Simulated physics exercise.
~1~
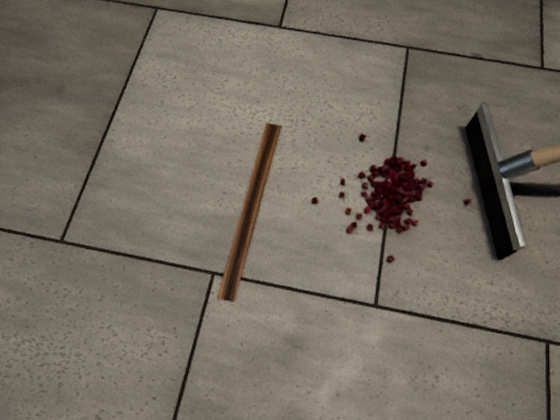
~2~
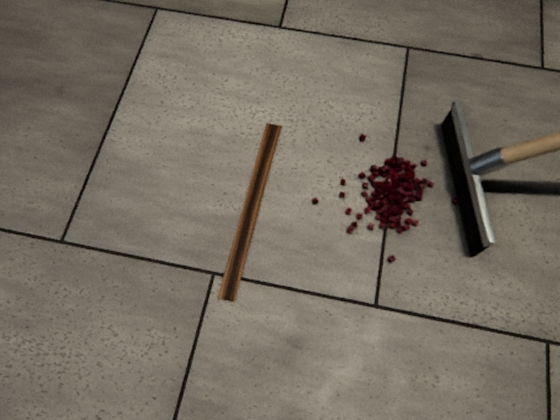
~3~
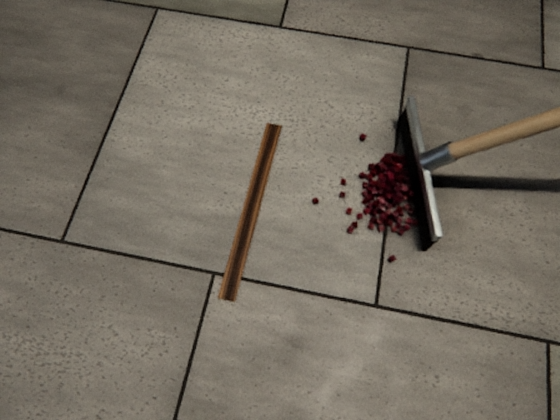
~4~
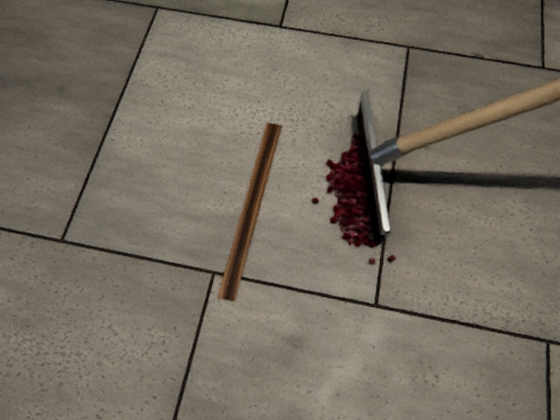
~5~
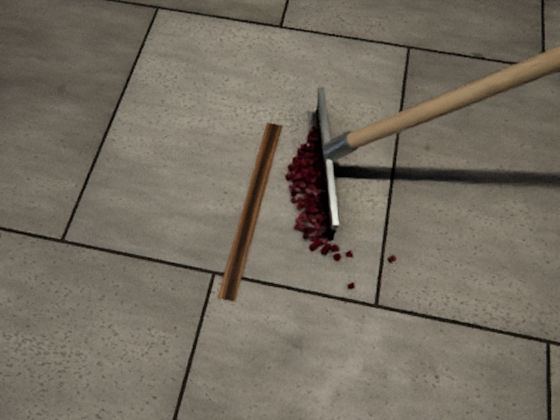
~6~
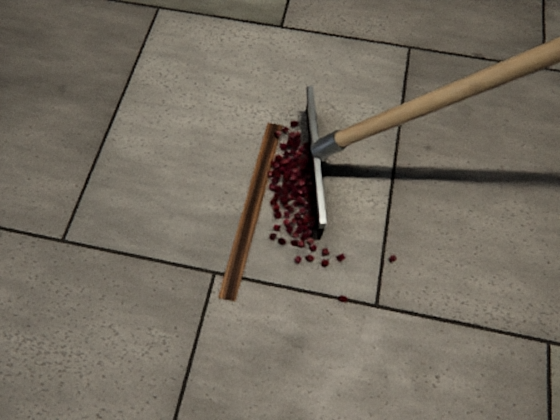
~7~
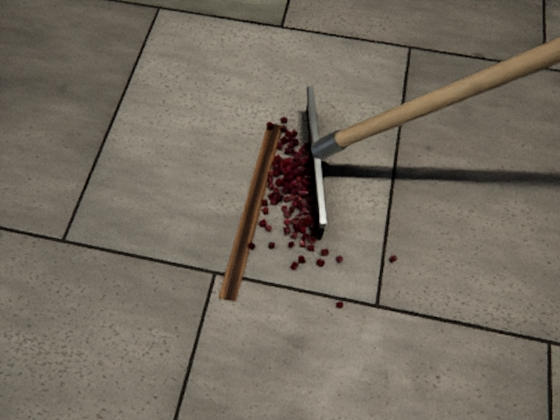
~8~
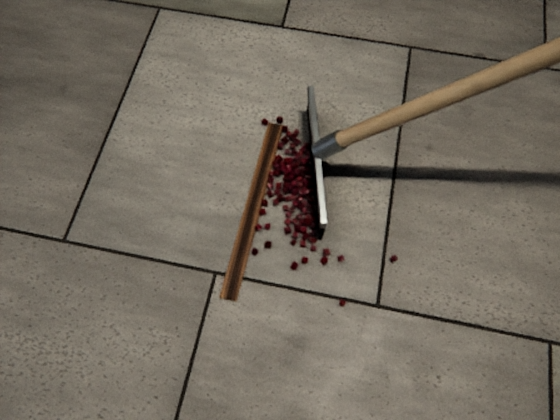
A squeegee with a pale wooden handle and a dark blade stands at the right of a grey tiled floor, seen from above at a slant. To its left lies a loose pile of small, deep red beetroot cubes, and beyond them a narrow brown wooden strip is set across the way. The squeegee slides left, meets the pile and pushes it along, packing the cubes against its blade while a few stray behind near the lower end. It stops just short of the strip, and the cubes spread and settle between blade and wood, with a few resting by the strip's upper end.
